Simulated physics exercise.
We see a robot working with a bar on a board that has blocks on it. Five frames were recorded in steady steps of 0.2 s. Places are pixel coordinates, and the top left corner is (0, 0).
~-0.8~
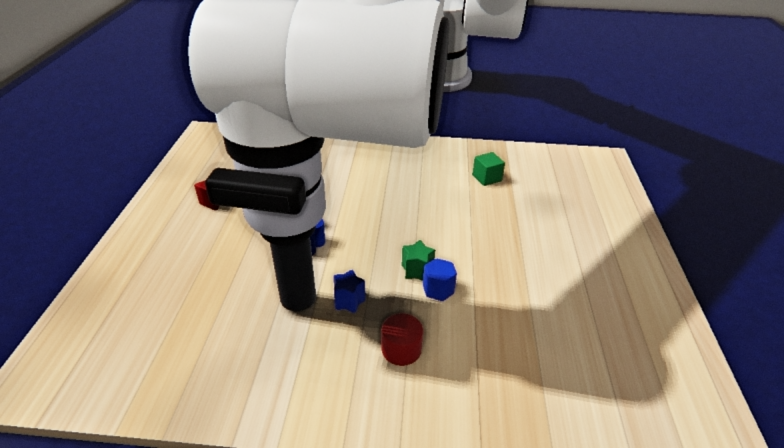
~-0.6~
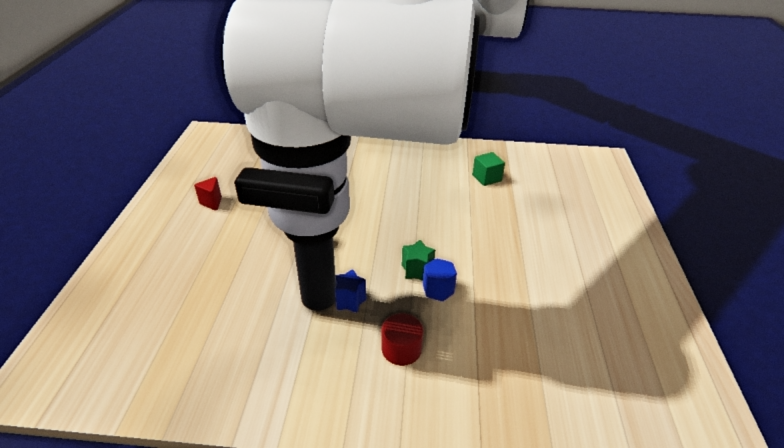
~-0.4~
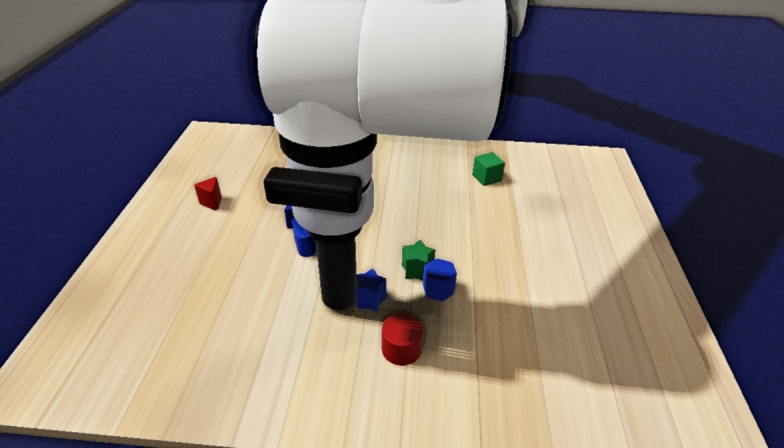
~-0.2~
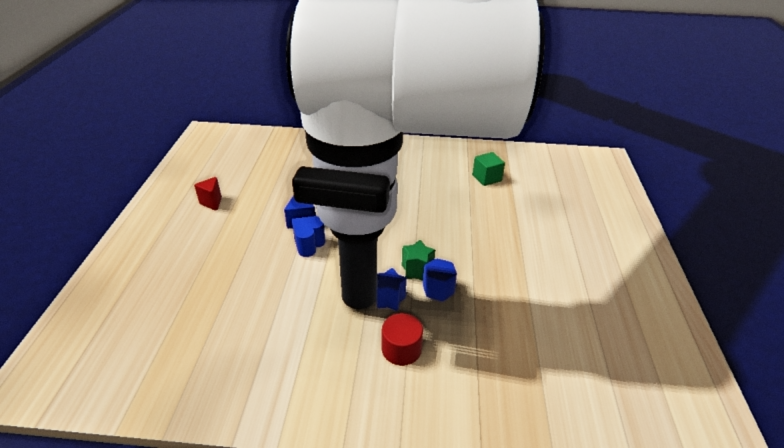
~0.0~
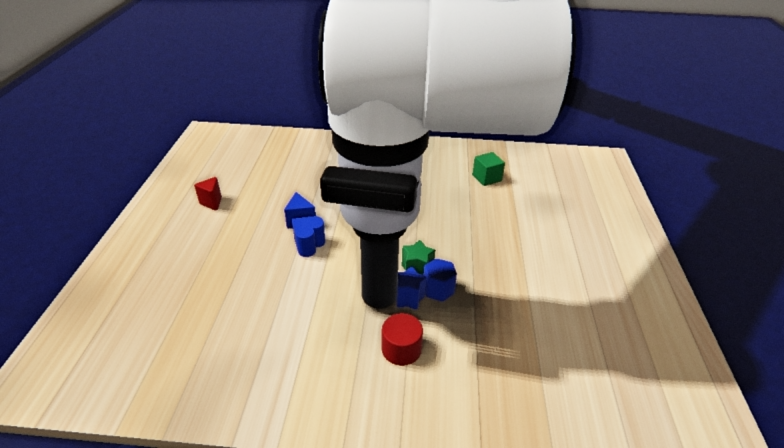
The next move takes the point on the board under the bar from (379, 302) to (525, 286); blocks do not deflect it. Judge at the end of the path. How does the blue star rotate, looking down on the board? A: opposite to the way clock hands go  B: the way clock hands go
That would be B.
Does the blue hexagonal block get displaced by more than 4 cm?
I believe so.
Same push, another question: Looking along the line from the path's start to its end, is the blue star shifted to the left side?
In short: No.
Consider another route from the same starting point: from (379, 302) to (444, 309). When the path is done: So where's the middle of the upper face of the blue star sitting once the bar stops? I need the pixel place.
Roughly at (476, 285).
What follows on the original path. One third of the way, bar at (431, 291); blue star at (463, 277); blue hexagonal block at (480, 260), turned 60° anticlockwise.
Two thirds of the way, bar at (480, 286); blue star at (513, 277), turned 25° clockwise; blue hexagonal block at (501, 254).
At the end, bar at (527, 280); blue star at (559, 279), turned 50° clockwise; green star not moved; blue hexagonal block at (518, 244), turned 205° anticlockwise.
